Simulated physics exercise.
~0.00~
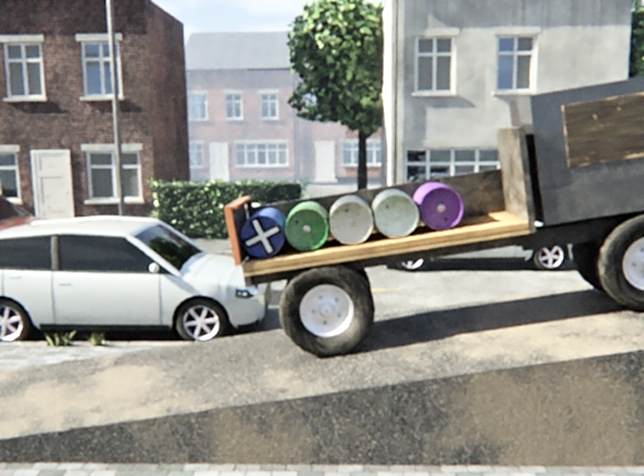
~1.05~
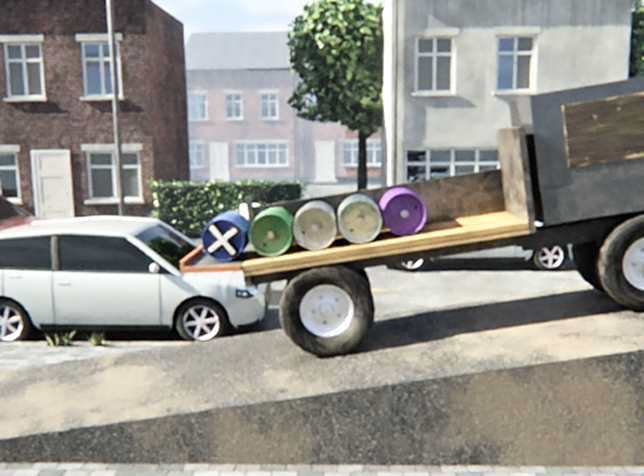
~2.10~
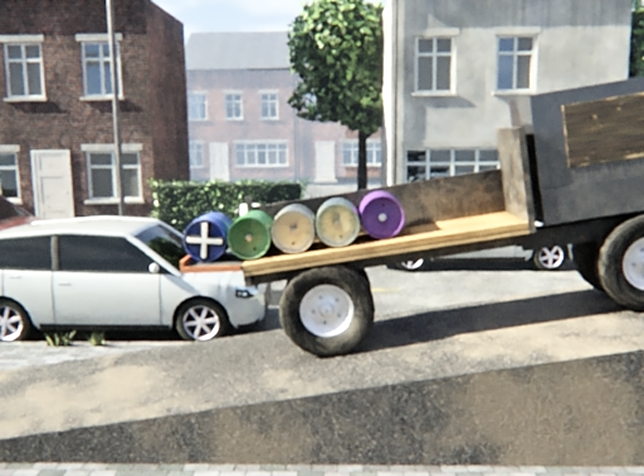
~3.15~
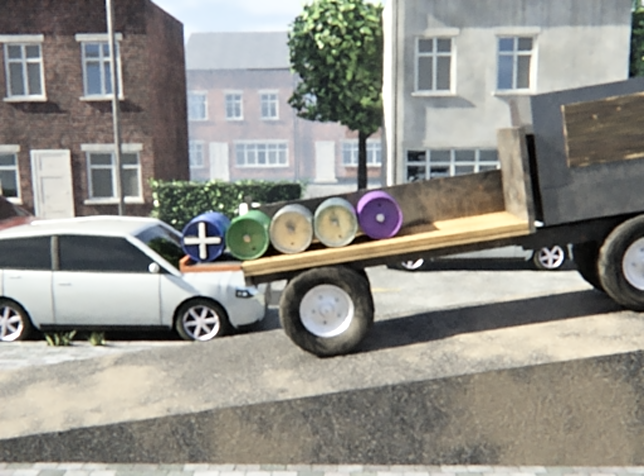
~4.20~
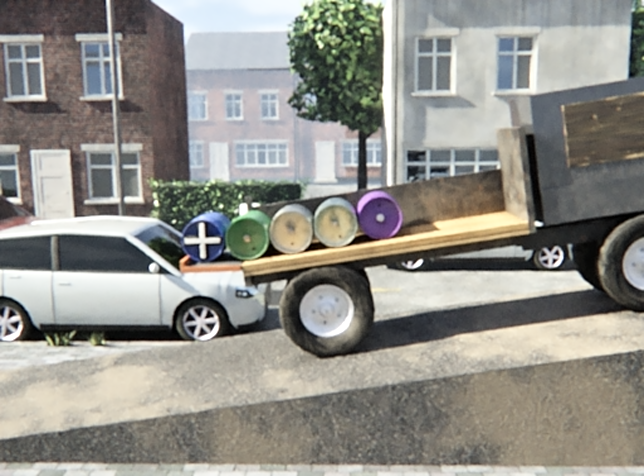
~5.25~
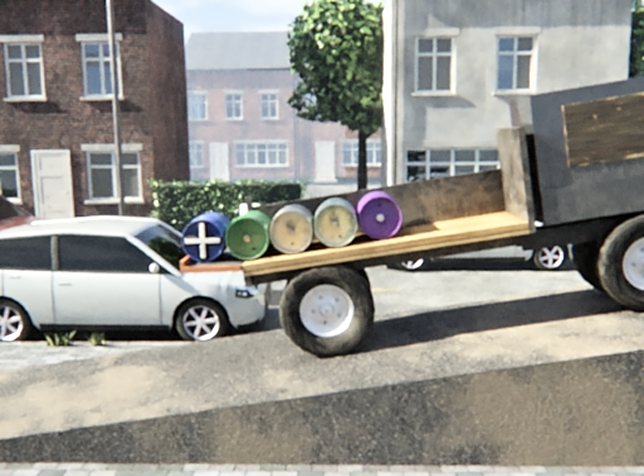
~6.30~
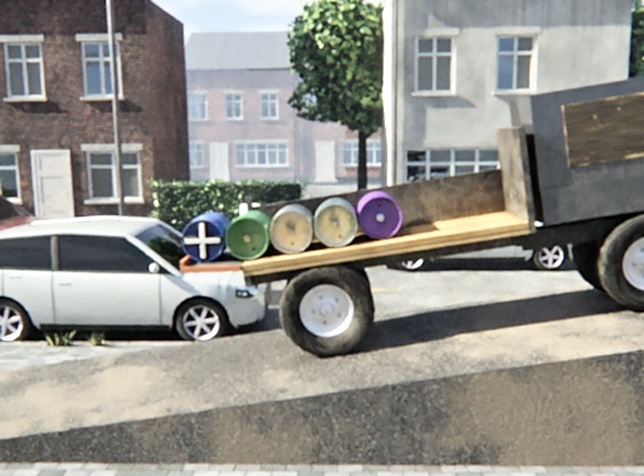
On a sloping street, a truck's tailgate drops and five barrels roll left, the blue one stopping on the lowered gate, none falling.
